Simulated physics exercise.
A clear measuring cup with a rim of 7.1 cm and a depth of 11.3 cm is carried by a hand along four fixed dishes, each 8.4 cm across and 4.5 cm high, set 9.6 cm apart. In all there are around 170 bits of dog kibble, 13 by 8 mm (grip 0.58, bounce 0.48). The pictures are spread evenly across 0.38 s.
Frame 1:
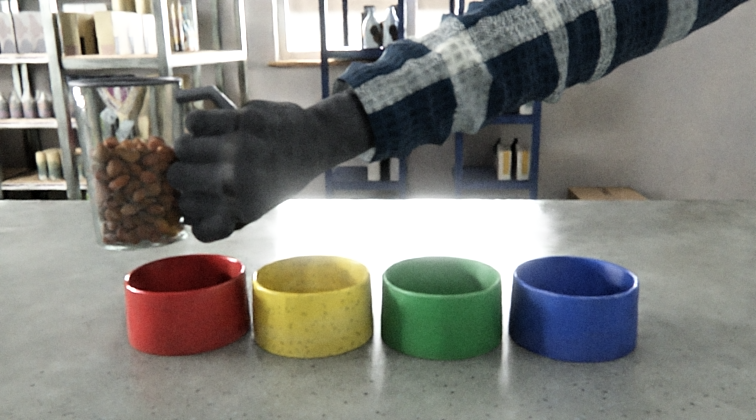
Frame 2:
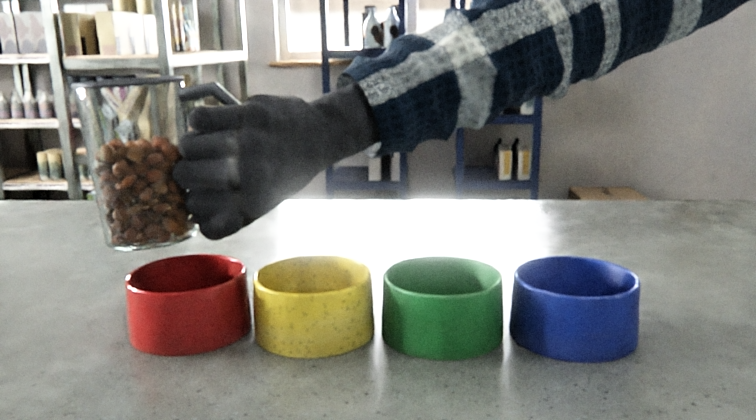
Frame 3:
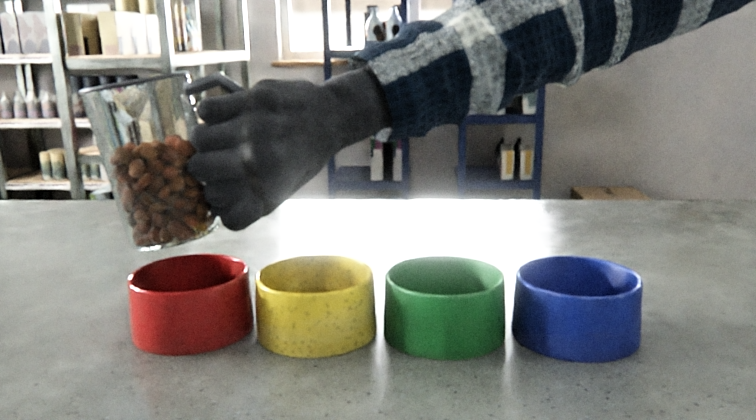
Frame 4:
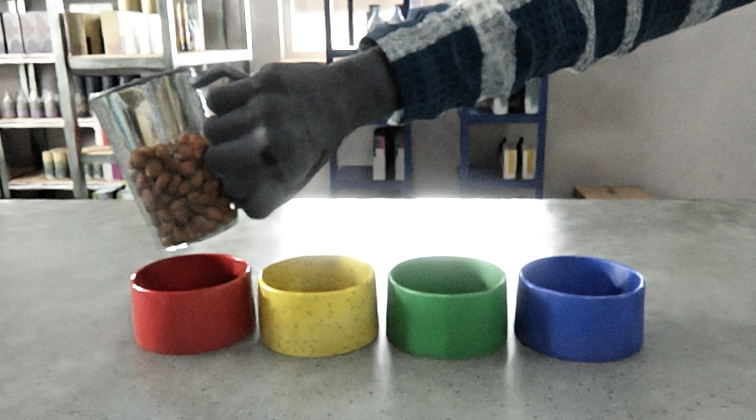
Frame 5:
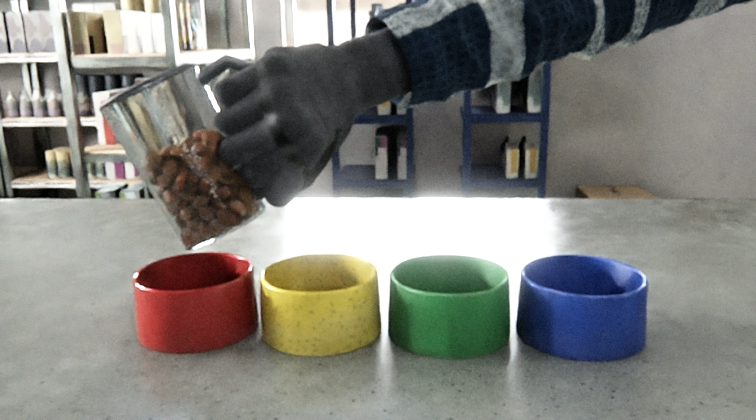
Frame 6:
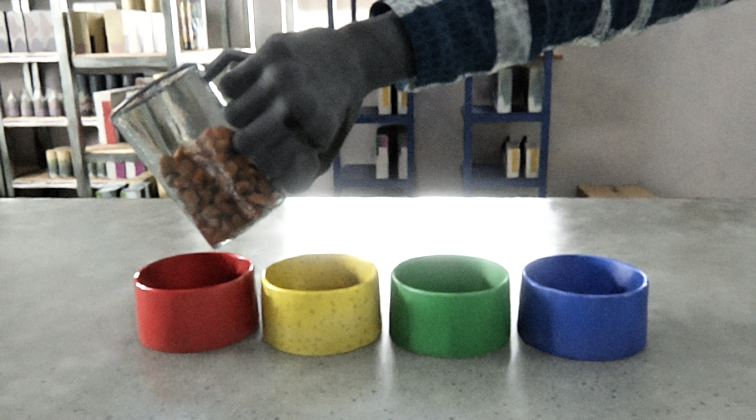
Gloved hand tilting a clear jug of brown kibble while moving it slightly right, behind red, yellow, green and blue dishes.
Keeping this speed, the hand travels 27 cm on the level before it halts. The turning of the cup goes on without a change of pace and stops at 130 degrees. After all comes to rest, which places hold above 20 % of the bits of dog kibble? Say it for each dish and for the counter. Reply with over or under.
Red under, blue under, green under, yellow over, counter under.
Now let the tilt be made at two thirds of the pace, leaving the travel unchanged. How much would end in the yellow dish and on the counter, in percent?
In the yellow dish 0; on the counter 0.
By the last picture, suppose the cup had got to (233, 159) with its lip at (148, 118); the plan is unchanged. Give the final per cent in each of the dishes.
The red dish keeps 0, the blue one 0, the green one 90 and the yellow one 0.
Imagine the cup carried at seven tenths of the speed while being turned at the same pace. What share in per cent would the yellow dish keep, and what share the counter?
Yellow: 40; counter: 30.
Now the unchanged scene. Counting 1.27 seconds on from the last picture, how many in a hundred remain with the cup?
Roughly 0 in a hundred.
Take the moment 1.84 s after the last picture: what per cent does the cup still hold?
It comes out close to 0 per cent.
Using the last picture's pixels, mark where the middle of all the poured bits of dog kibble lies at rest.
I'd say roughly (331, 298).
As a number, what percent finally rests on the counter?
The share comes to some 5 percent.
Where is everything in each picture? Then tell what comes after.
The first picture shows cup at (136, 161), tilt 0 degrees, lip at (78, 82), moved 0.0 cm; middle of the pieces at (145, 186); red dish at (186, 273); yellow dish at (312, 274); green dish at (441, 275); blue dish at (574, 276).
The second picture shows cup at (141, 161), tilt 2 degrees, lip at (80, 85), moved 0.3 cm; middle of the pieces at (151, 186).
The third picture shows cup at (156, 161), tilt 9 degrees, lip at (88, 92), moved 1.3 cm; middle of the pieces at (169, 185).
The fourth picture shows cup at (173, 160), tilt 17 degrees, lip at (97, 100), moved 2.3 cm; middle of the pieces at (188, 183).
The fifth picture shows cup at (189, 159), tilt 25 degrees, lip at (108, 110), moved 3.3 cm; middle of the pieces at (207, 180).
The sixth picture shows cup at (204, 159), tilt 32 degrees, lip at (118, 120), moved 4.4 cm; middle of the pieces at (224, 177); red dish at (195, 271); yellow dish at (320, 272); green dish at (450, 273); blue dish at (583, 274).
Then, 0.76 s after the last picture, tilt 110 degrees; cup holds 100 %.
Then, 1.27 s after the last picture, tilt 130 degrees; cup holds 0 %, yellow 95 %.
Then, 1.84 s after the last picture, tilt 130 degrees; cup holds 0 %, yellow 90 %.
In the end, red 0 %, blue 0 %, green 0 %, yellow 90 %, counter 5 %.
